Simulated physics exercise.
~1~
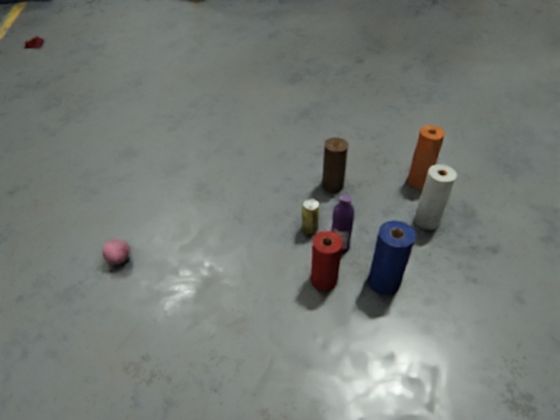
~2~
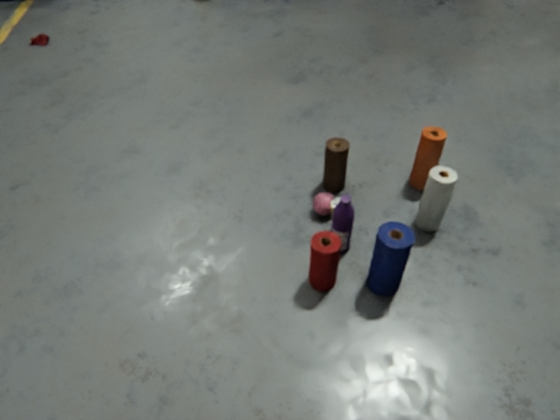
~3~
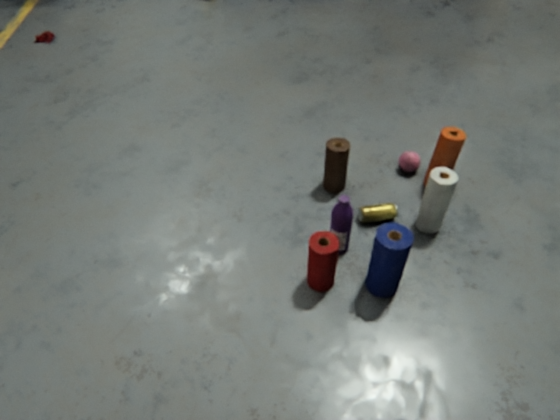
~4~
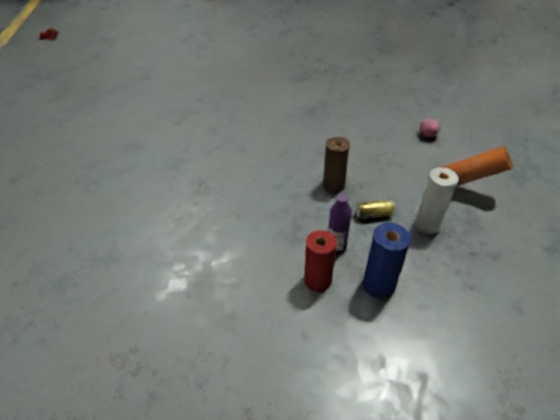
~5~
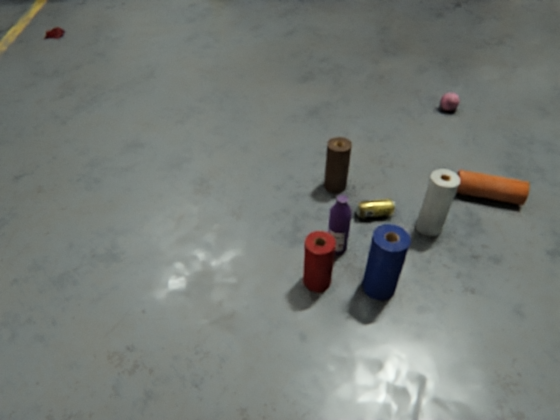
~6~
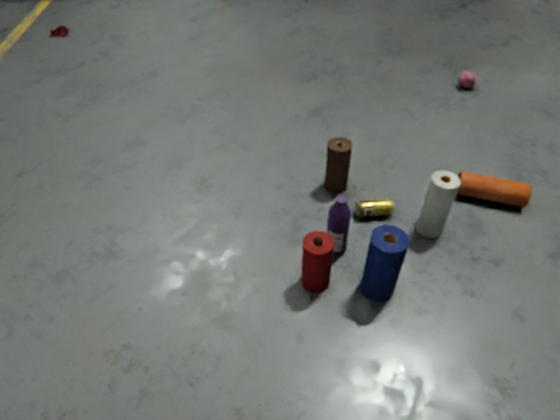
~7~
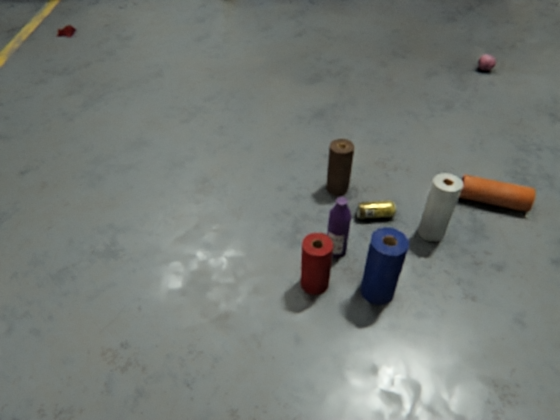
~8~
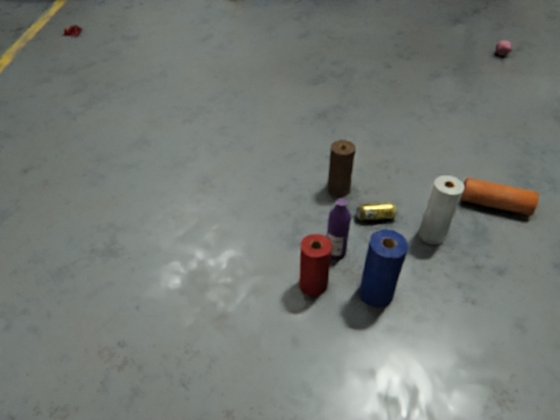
In the video, a pink ball rolls right across a gray floor into a group of upright colored rolls, a purple bottle and a small yellow can, and the can topples, then the orange roll; the ball rolls on toward the upper right while the others stay standing.
